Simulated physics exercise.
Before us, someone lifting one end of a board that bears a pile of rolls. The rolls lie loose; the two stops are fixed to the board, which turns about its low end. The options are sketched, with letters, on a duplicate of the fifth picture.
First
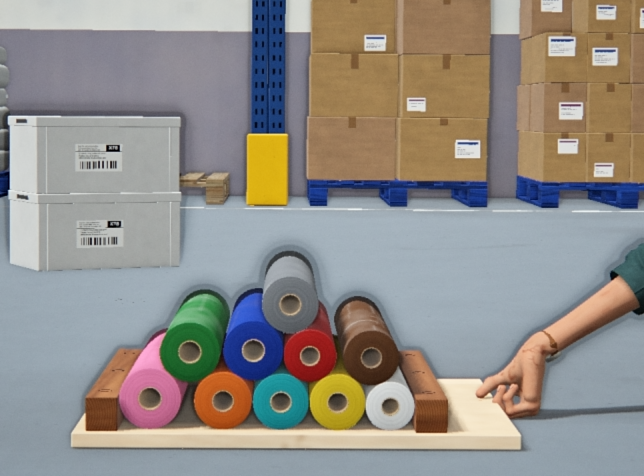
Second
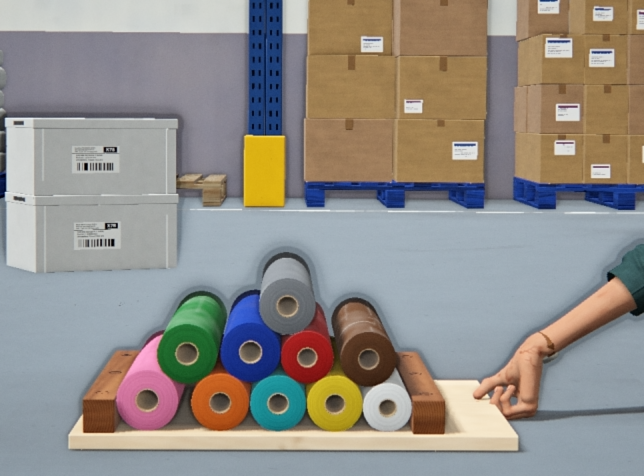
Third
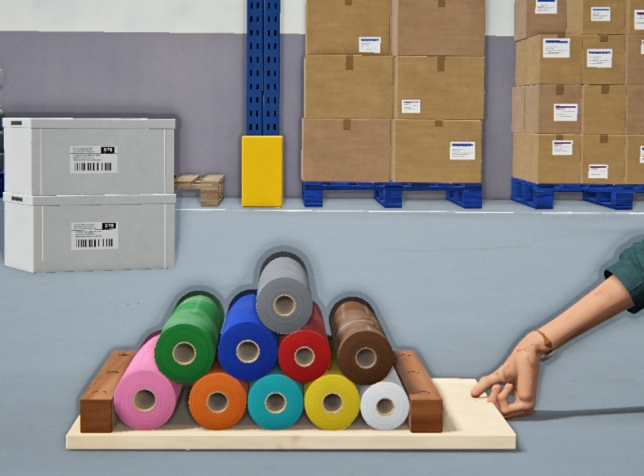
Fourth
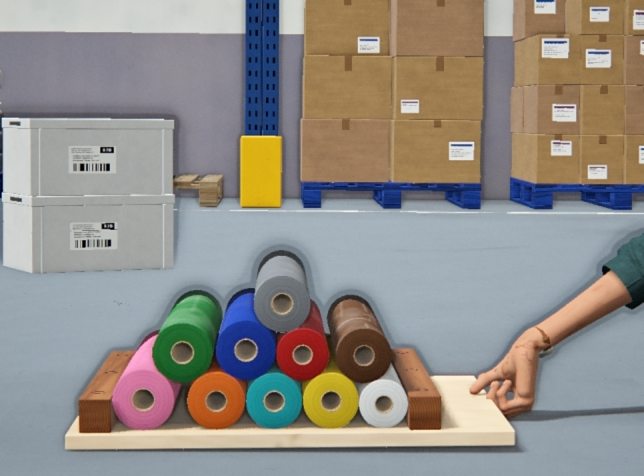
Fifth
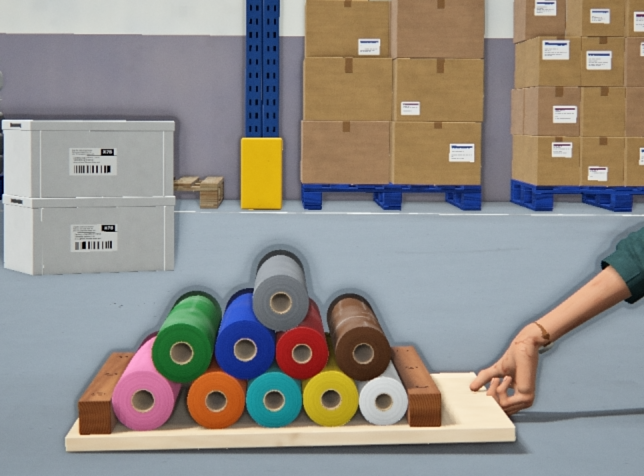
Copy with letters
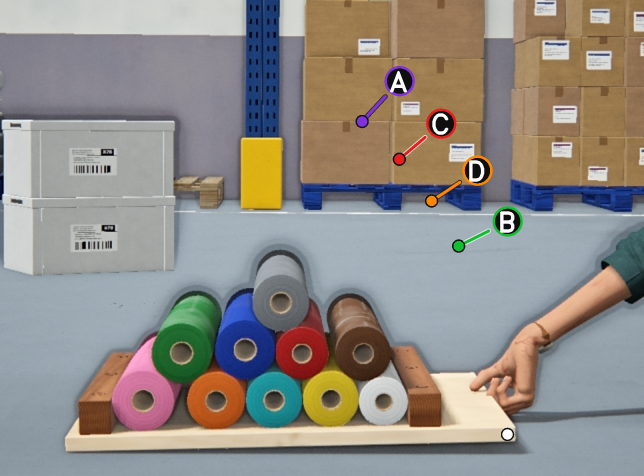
Warehouse floor with a jointed wooden hand holding the right end of a board of stacked coloured rolls, everything staying nearly still.
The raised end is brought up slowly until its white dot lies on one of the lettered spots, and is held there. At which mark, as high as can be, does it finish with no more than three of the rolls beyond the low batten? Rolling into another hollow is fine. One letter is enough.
At most to B.
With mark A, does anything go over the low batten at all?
Yes, at A.
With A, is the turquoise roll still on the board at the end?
Yes, with A.
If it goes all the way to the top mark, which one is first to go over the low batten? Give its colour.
The green one.
On the copy, A at (362, 121); B at (458, 246); C at (400, 160); D at (432, 201); the white dot at (507, 434).
On B. First, board at 16°.
Then, board at 27°.
Finally, board at 27°, one over the low batten (green).
By contrast, A five over the low batten; C five over the low batten; D four over the low batten (red, blue, green, grey).
